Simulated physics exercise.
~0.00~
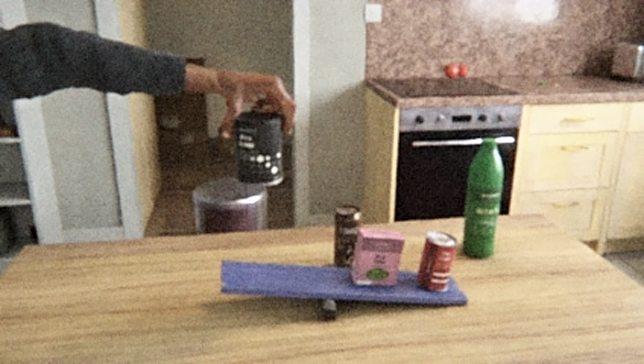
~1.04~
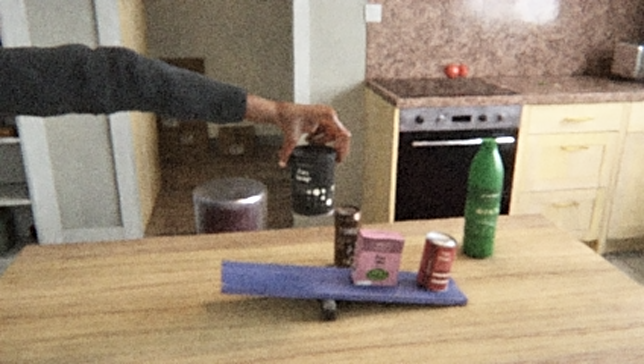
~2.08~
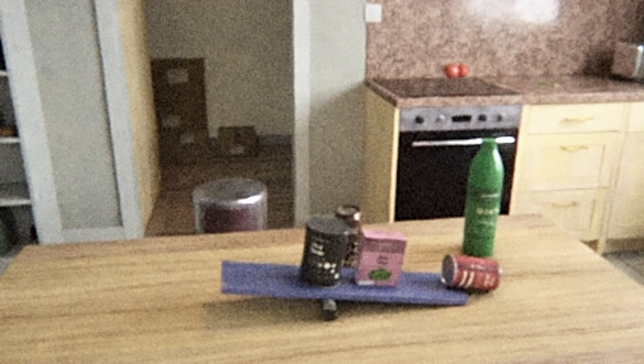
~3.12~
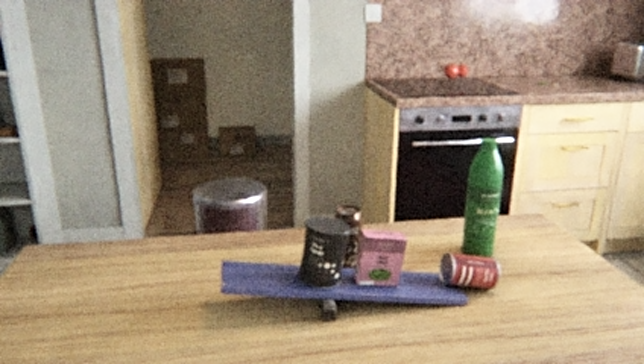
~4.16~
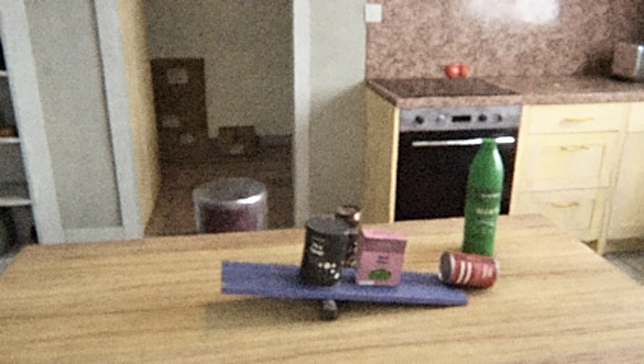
We see a hand lower a black tin onto a tilted blue plank holding a pink packet and a red tin, and withdraw; the red tin topples onto its side at the right end, while the black tin rests beside the packet and the plank stays tilted the same way.
